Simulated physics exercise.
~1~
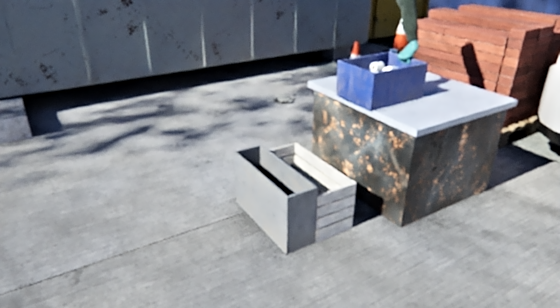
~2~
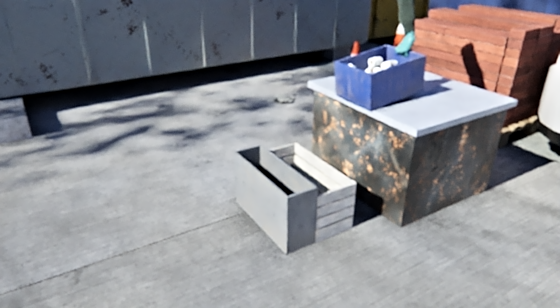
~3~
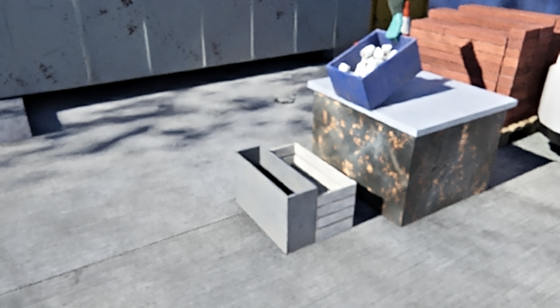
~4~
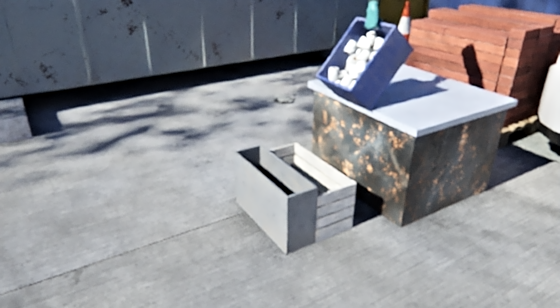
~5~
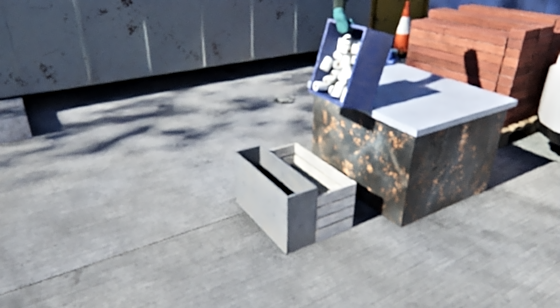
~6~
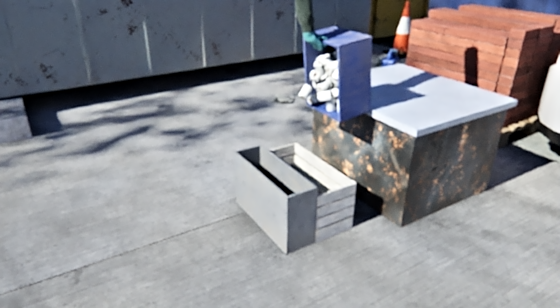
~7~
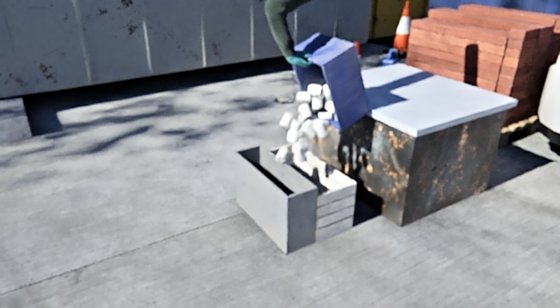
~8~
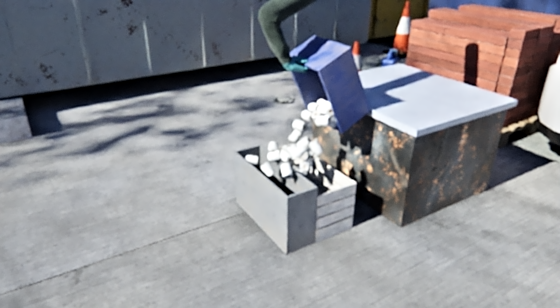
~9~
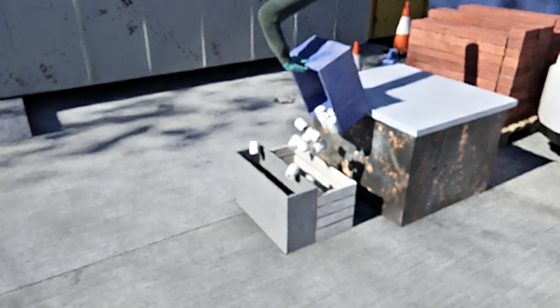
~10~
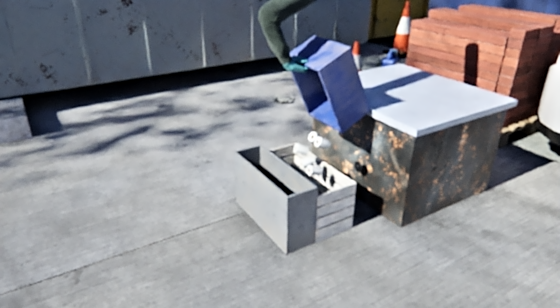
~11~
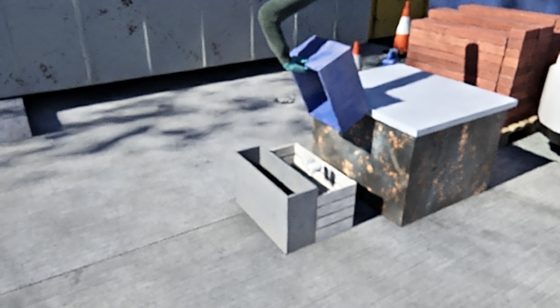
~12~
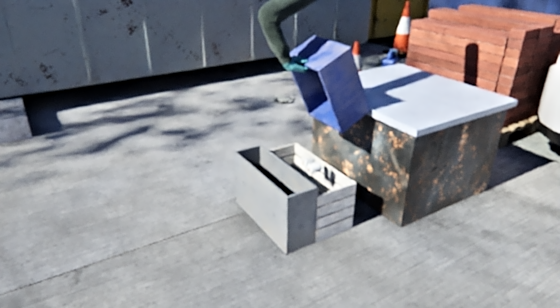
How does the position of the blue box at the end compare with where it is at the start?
At the start the blue box sits upright on top of the bench. By the end it has moved to the left and is held steeply tipped over the bench's left edge, above the totes.
